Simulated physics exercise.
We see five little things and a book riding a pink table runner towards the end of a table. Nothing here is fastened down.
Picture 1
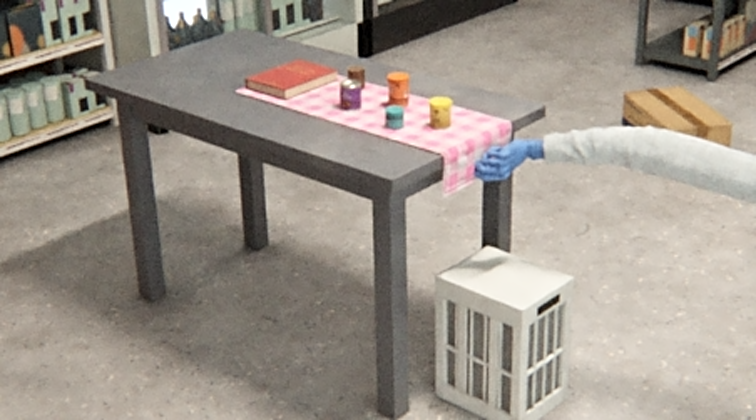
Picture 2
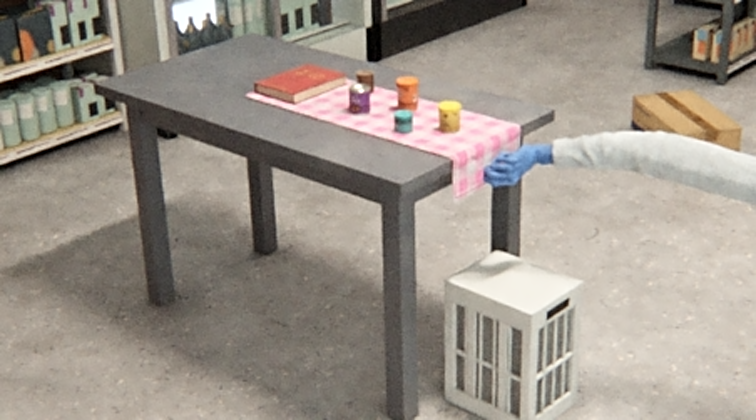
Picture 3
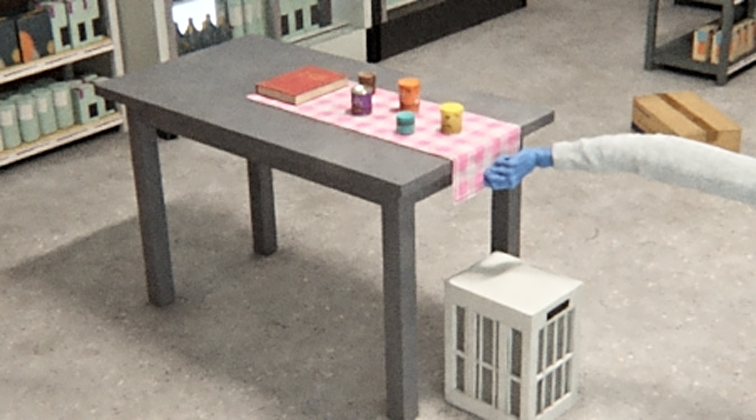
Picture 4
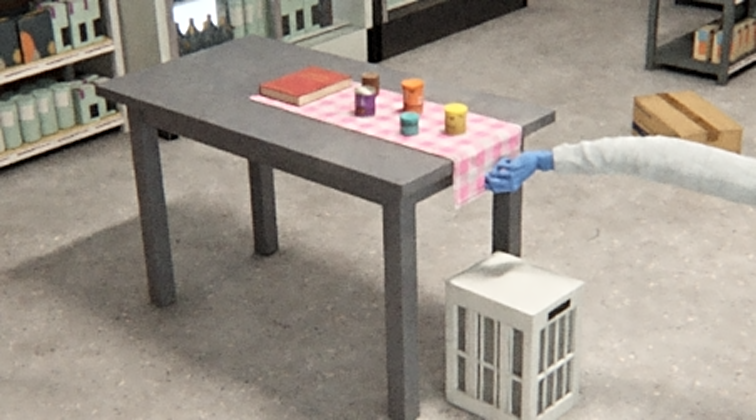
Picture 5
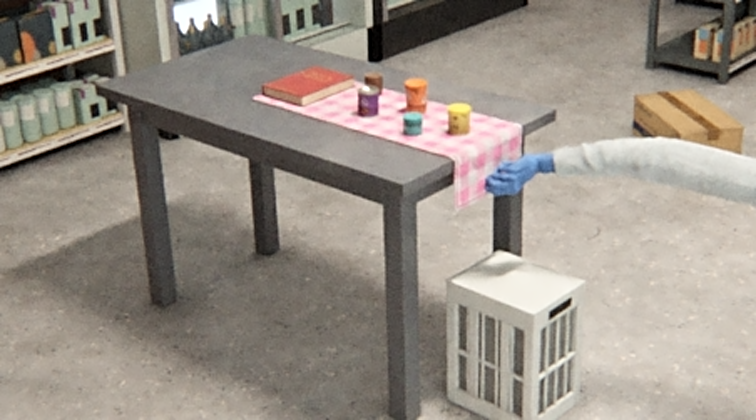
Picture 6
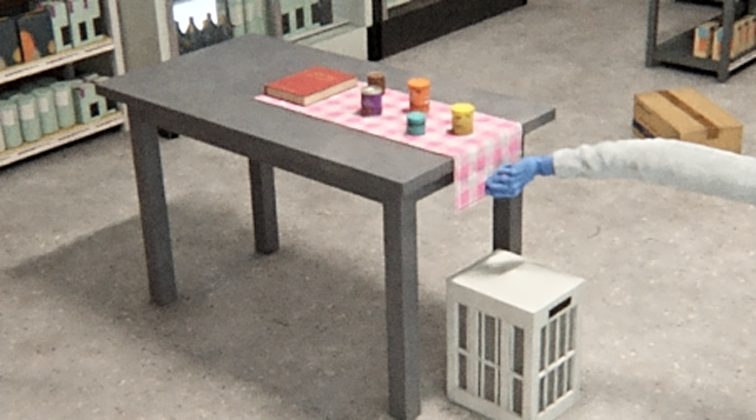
Blue-gloved hand slowly pulling a pink checked runner over a grey table's edge, carrying a red book and five small colourful pots rightward.
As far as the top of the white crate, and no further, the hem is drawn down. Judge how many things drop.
Dropped things in total: Two.
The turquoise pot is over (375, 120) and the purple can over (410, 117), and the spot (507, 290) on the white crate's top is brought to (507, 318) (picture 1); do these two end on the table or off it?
Result: Turquoise pot gone, purple can gone.
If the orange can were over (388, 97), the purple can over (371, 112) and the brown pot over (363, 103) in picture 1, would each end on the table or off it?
The orange can will stay where it is, the purple can will stay where it is, and the brown pot will stay where it is.
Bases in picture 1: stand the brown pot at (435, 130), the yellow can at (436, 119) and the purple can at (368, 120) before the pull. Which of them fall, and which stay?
Final state: The brown pot is no longer up, the yellow can is no longer up, the purple can is still in place.
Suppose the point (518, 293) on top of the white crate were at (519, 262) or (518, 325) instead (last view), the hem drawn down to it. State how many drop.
First case 1, second 3.
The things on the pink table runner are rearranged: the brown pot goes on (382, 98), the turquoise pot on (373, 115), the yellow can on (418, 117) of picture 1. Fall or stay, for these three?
Outcome: Brown pot stays, turquoise pot stays, yellow can falls away.
Soon after, hem near (490, 237); yellow can gone.
After that, hem on the crate; yellow can and turquoise pot gone.
In the end, hem on the crate; yellow can and turquoise pot gone. The count of fallen things is two.
